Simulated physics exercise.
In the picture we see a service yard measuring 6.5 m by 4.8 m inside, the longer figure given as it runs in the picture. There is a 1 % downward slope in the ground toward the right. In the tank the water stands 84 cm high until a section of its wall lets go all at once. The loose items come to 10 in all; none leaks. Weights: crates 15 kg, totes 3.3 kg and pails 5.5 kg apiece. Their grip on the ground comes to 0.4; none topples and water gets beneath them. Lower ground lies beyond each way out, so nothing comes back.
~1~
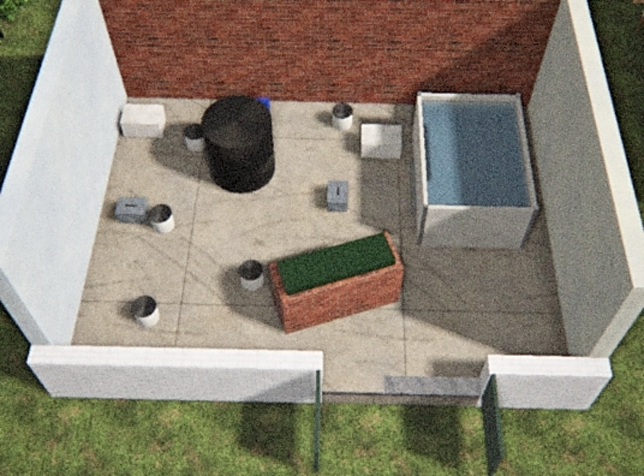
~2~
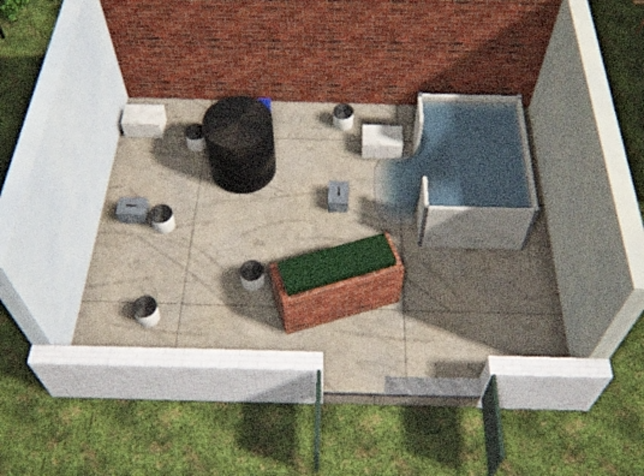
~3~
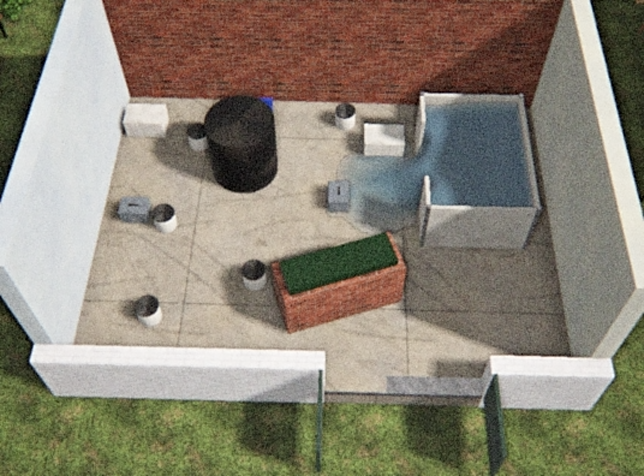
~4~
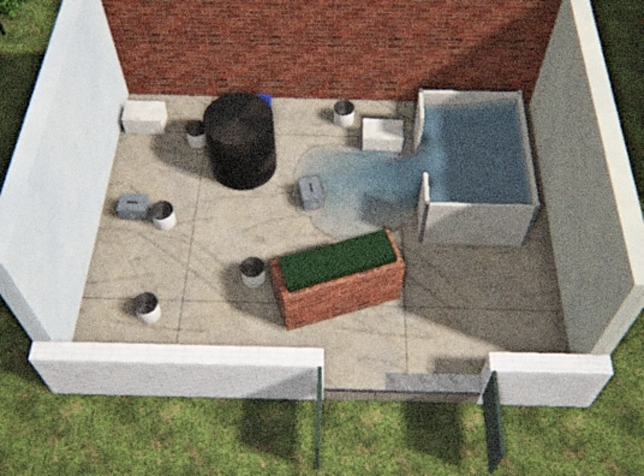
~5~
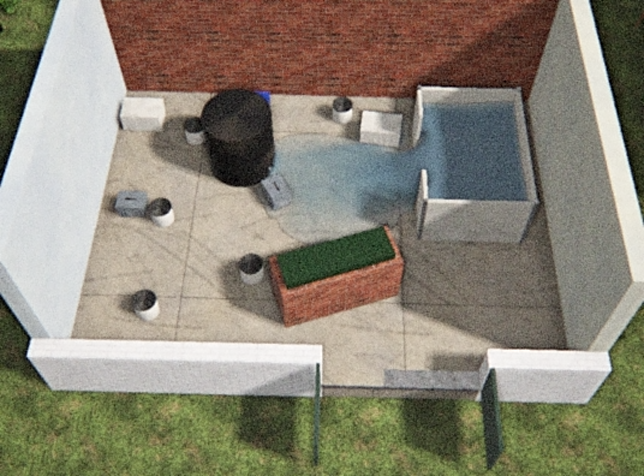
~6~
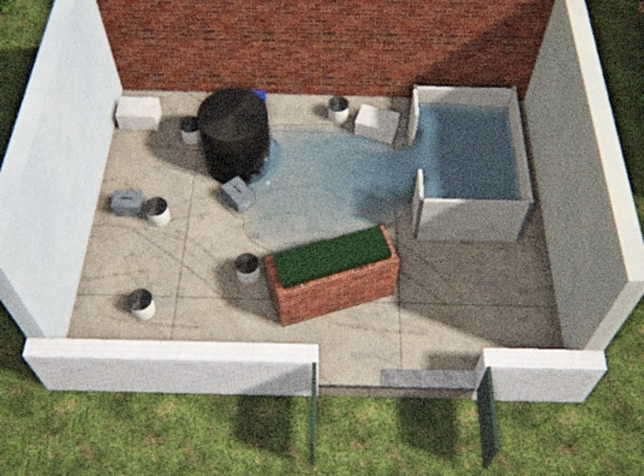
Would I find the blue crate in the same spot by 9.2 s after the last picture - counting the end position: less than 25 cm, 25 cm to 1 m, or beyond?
Chances are it goes a good distance.
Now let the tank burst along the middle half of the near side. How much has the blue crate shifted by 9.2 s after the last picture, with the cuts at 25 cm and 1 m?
With that failure, the blue crate remains in position.
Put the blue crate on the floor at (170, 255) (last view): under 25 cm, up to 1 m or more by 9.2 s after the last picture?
As it turns out, it is swept away.
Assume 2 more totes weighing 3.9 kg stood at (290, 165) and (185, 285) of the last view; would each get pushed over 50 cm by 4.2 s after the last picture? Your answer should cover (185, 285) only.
It ends up beyond that.
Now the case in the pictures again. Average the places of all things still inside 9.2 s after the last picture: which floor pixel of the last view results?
It sits at about (348, 249).
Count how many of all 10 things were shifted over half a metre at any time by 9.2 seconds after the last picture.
10.
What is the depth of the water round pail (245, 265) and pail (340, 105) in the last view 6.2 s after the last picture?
First about 4 cm, second about 5 cm.
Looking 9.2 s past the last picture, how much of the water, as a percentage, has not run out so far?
Remaining: Approx. 96 per cent.
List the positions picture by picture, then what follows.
The first picture shows the blue crate at (255, 112), on the bottom; 2.9 m2 under water; 0 of 10 have shifted.
The second picture shows the blue crate at (256, 112), on the bottom; 3.6 m2 under water; 0 of 10 have shifted.
The third picture shows the blue crate at (258, 112) rests on the ground; 4.4 m2 under water; 0 of 10 have shifted.
The fourth picture shows the blue crate at (257, 109) rests on the ground; water covers 5.4 m2; 1 of 10 have shifted.
The fifth picture shows the blue crate at (255, 106) rests on the ground; water covers 6.6 m2; 2 of 10 have shifted.
The sixth picture shows the blue crate at (251, 105), on the bottom; water covers 7.8 m2; 2 of 10 have shifted.
Then, 1.2 s after the last picture the blue crate is near (154, 92), 1.5 m from its start, afloat; 0 of 10 are out; 3 afloat.
Then, 3.8 s after the last picture the blue crate is near (170, 183), 1.9 m from its start, afloat; 0 of 10 are out; 6 afloat.
Then, 6.2 s after the last picture the blue crate is near (249, 252), 2.7 m from its start, afloat; 0 of 10 are out; 5 afloat.
Then, 9.2 s after the last picture the blue crate is near (262, 329), 3.9 m from its start, afloat; 0 of 10 are out; 8 afloat.
